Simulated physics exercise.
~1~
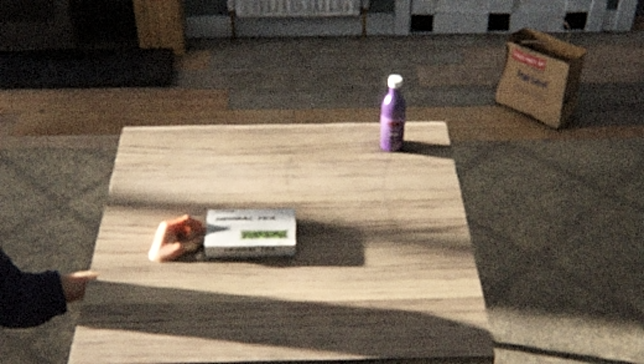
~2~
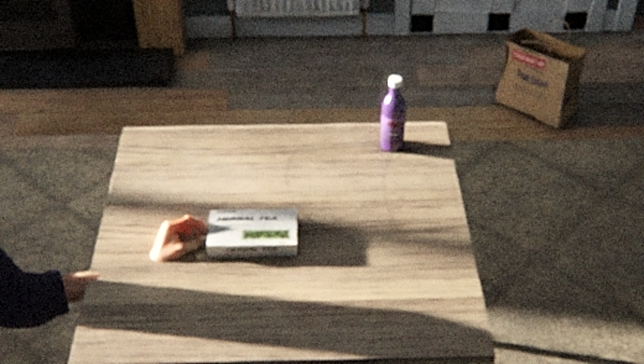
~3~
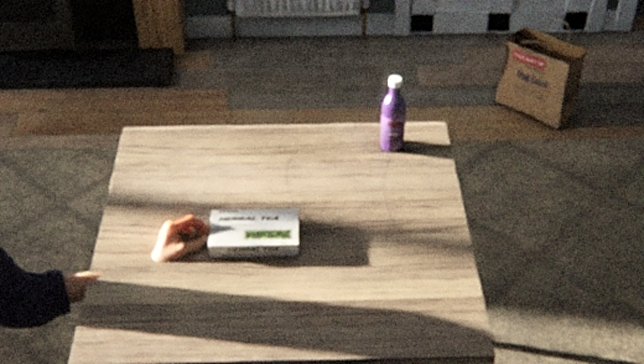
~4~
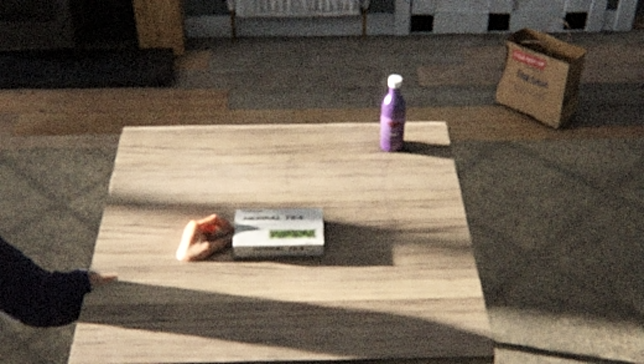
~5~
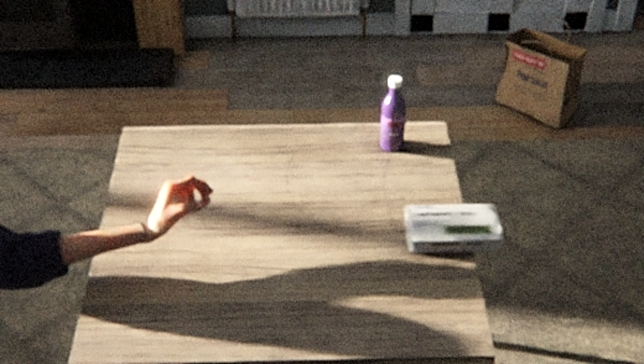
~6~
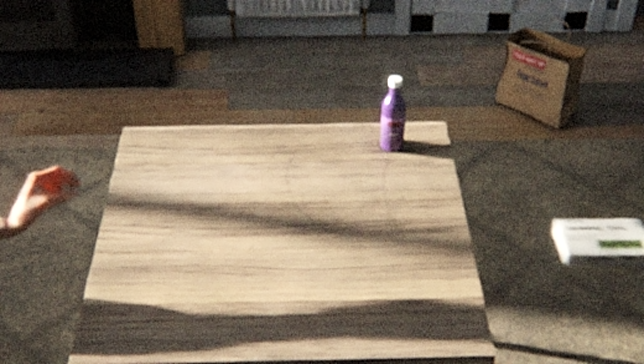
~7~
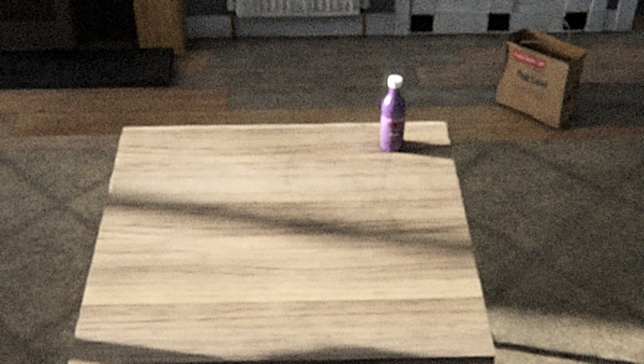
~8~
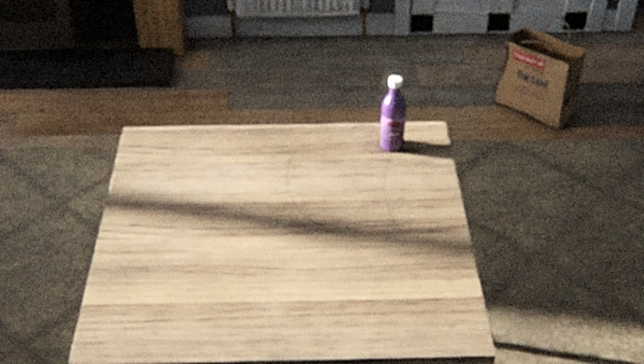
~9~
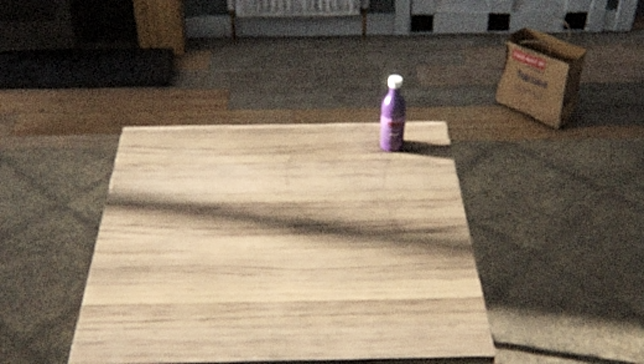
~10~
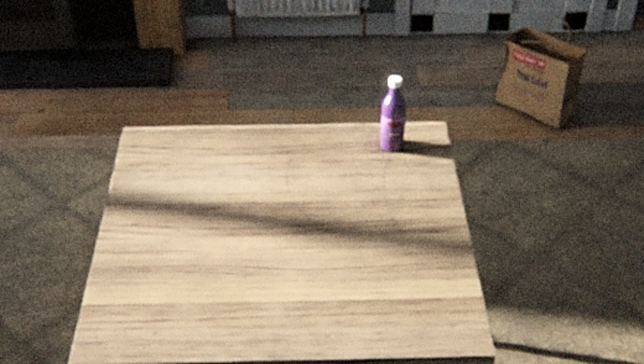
A hand at the left of a wooden table nudged a white packet to the right, then let go and drew back as the packet shot off the table's right side and out of view, leaving only the purple bottle standing on top.
